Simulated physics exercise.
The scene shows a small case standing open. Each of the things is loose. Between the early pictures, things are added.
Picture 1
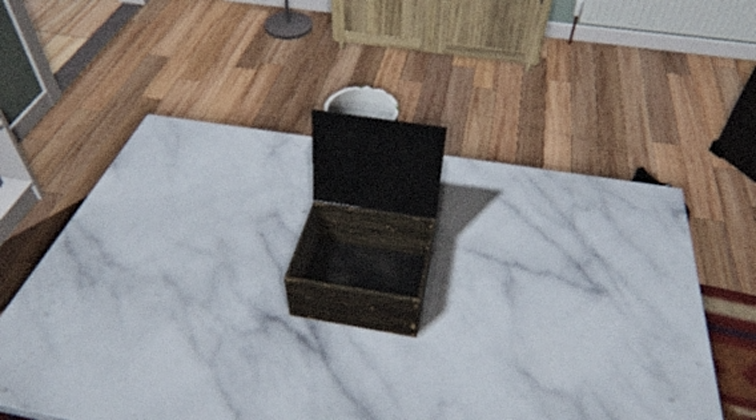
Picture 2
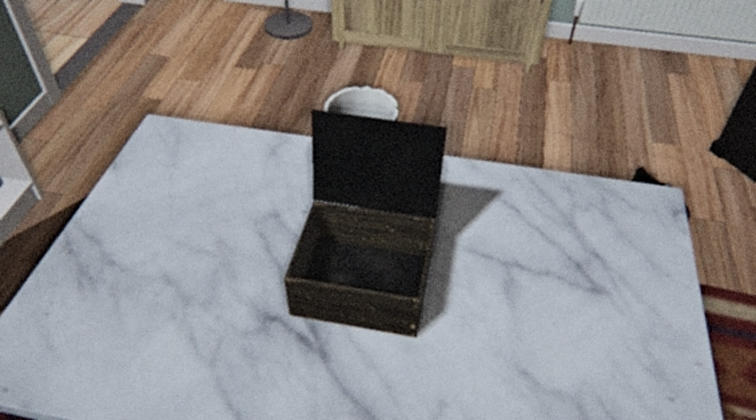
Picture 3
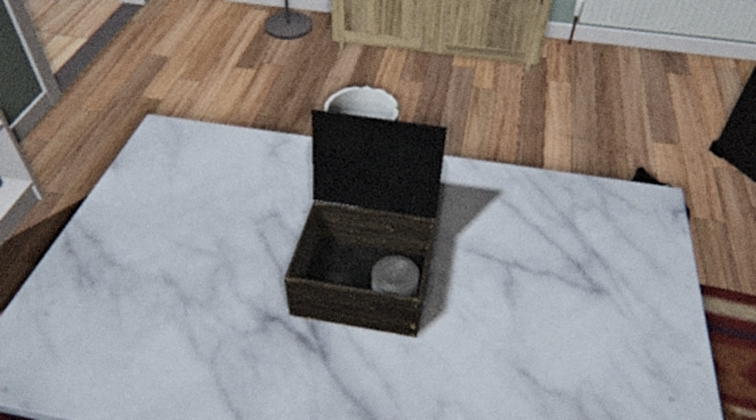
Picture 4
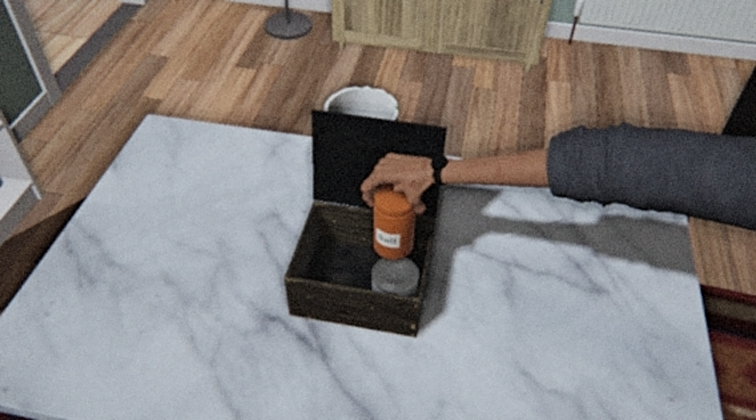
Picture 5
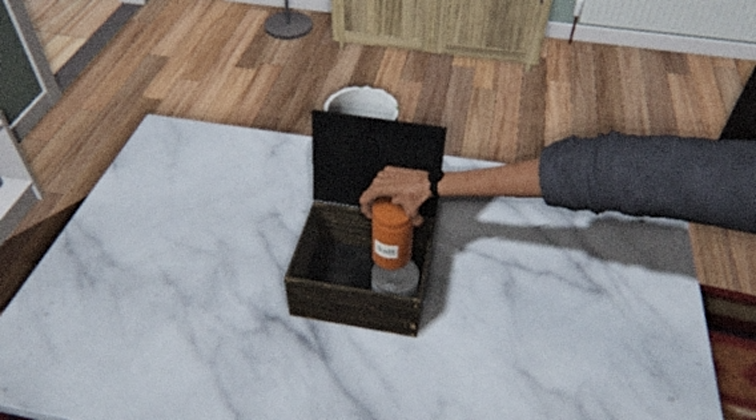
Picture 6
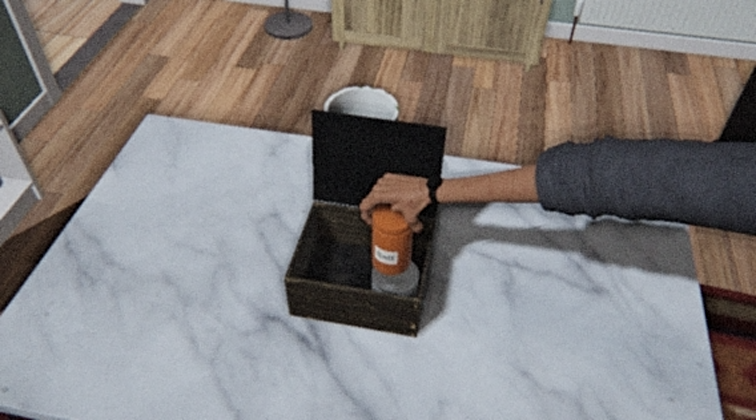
A grey tub appears in the right side of an open, empty wooden box on a marble table. A hand reaching in from the right then holds an orange jar above the tub and lowers it slightly, until the jar sits on the tub with the hand still gripping its top.
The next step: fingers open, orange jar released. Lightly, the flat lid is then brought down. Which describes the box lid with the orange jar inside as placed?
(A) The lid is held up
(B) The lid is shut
Answer: A.
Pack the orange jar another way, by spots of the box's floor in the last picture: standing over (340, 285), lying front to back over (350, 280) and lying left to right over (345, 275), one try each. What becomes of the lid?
The first time the lid can't shut, the second time it goes down fully, and the third time it goes down fully.
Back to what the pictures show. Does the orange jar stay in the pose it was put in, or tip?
Well, it stays just as set.
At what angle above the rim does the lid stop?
Lid angle from rim - close to 60°.
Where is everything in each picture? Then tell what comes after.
The last thing is not in view yet, in the first picture.
The last thing is not in view yet, in the second picture.
The last thing is not in view yet; grey tub (395, 284), in the third picture.
Still above its spot; orange jar (394, 221); grey tub (395, 284), in the fourth picture.
Still above its spot; orange jar (392, 232); grey tub (395, 284), in the fifth picture.
In place under the hand; orange jar (392, 239), in the sixth picture.
Then, 1.10 s past the last view, lid starting down.
Then, 1.50 s past the last view, lid 66° above the rim.
Then, 2.80 s past the last view, lid 60° above the rim.
Then, 4.50 s past the last view, orange jar resting near (392, 240).
Finally, lid 60° above the rim; both still in place. Final places as the last picture's camera would see them, orange jar near (392, 240).
